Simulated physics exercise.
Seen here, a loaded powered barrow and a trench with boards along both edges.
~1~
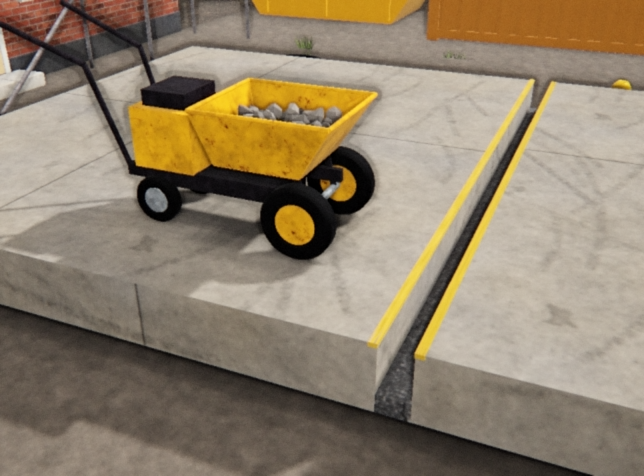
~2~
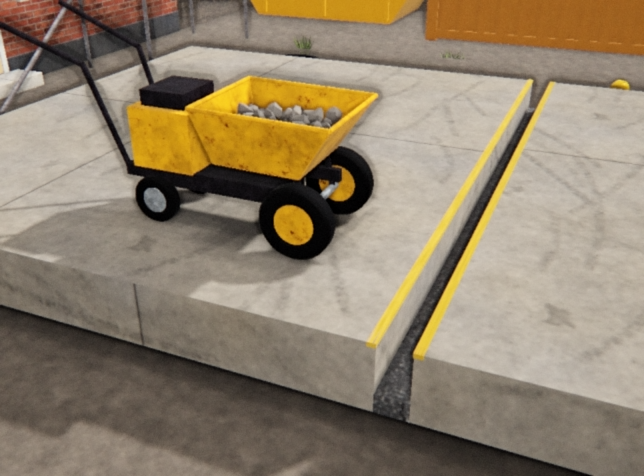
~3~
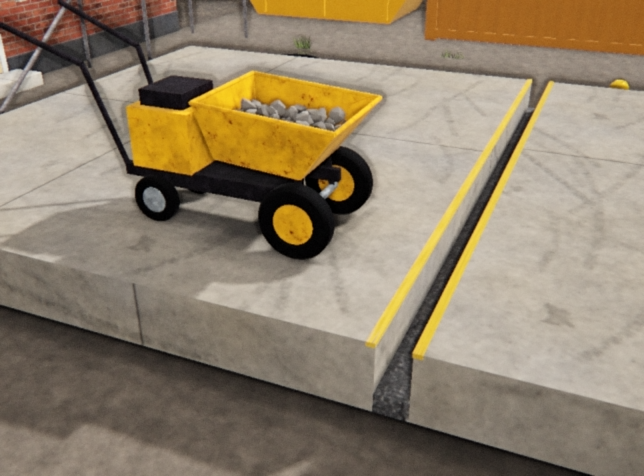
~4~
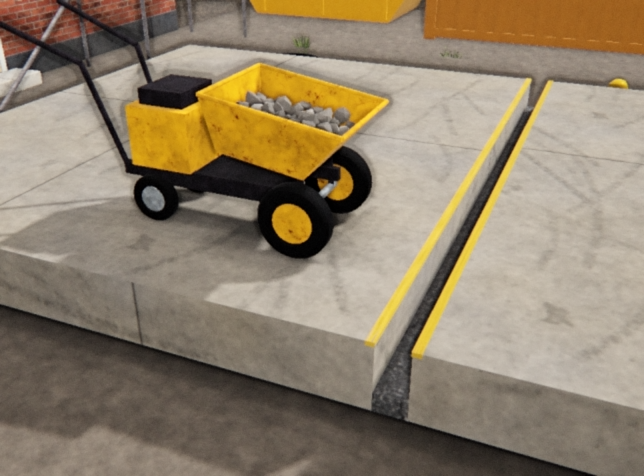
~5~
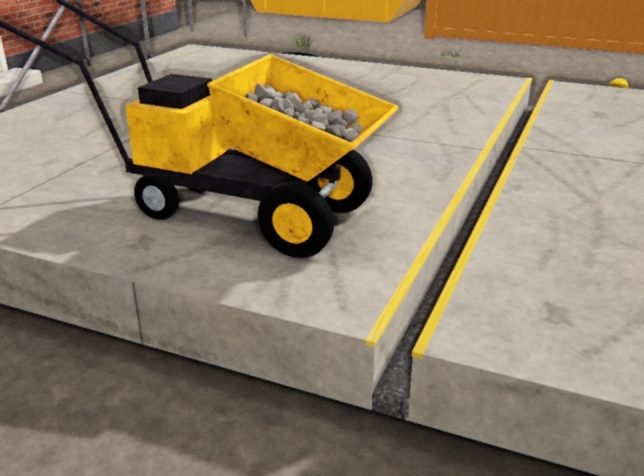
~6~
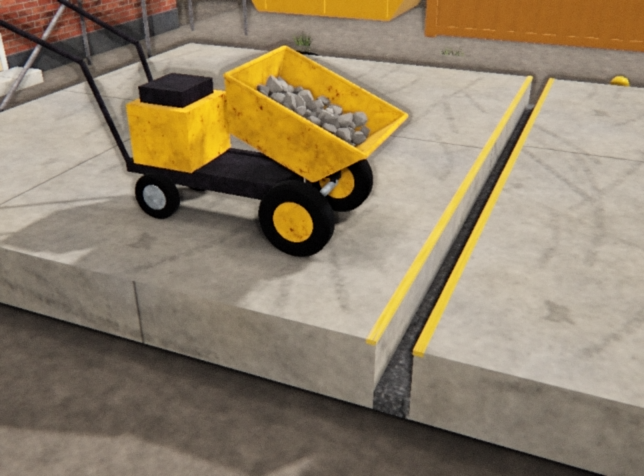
The yellow skip of a small powered barrow, loaded with grey broken stones, sits level on a concrete slab to the left of a narrow, yellow-edged trench. It tilts gradually toward the right, its back rising and front lip lowering, until it is clearly tipped, the stones still inside and the wheels staying in place.
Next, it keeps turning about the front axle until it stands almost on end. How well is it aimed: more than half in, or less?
The greater share will most likely fall into the trench.
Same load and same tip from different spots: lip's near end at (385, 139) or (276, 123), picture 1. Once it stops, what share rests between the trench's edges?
First spot: Roughly 0 percent; second spot: Roughly 20 percent.
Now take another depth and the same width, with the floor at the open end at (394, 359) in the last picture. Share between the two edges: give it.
40 %.
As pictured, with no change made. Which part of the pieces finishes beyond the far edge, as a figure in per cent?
About 10 per cent.
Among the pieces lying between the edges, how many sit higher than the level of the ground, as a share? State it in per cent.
I'd put it near 5 per cent.
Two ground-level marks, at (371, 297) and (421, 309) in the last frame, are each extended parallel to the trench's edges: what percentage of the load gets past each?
That's 90 per cent for the first and 40 per cent for the second.
Soon, skip tipped steeply; all in the skip.
A while on, skip tipped right over; most in the skip; a stray few short of the trench; about a quarter in or heaped over the trench; a stray few beyond it.
Towards the end, skip tipped right over; about a quarter in the skip; a small part short of the trench; about two thirds in or heaped over the trench; a small part beyond it.
Finally, skip tipped right over; a small part in the skip; a small part short of the trench; about two thirds in or heaped over the trench; a small part beyond it.
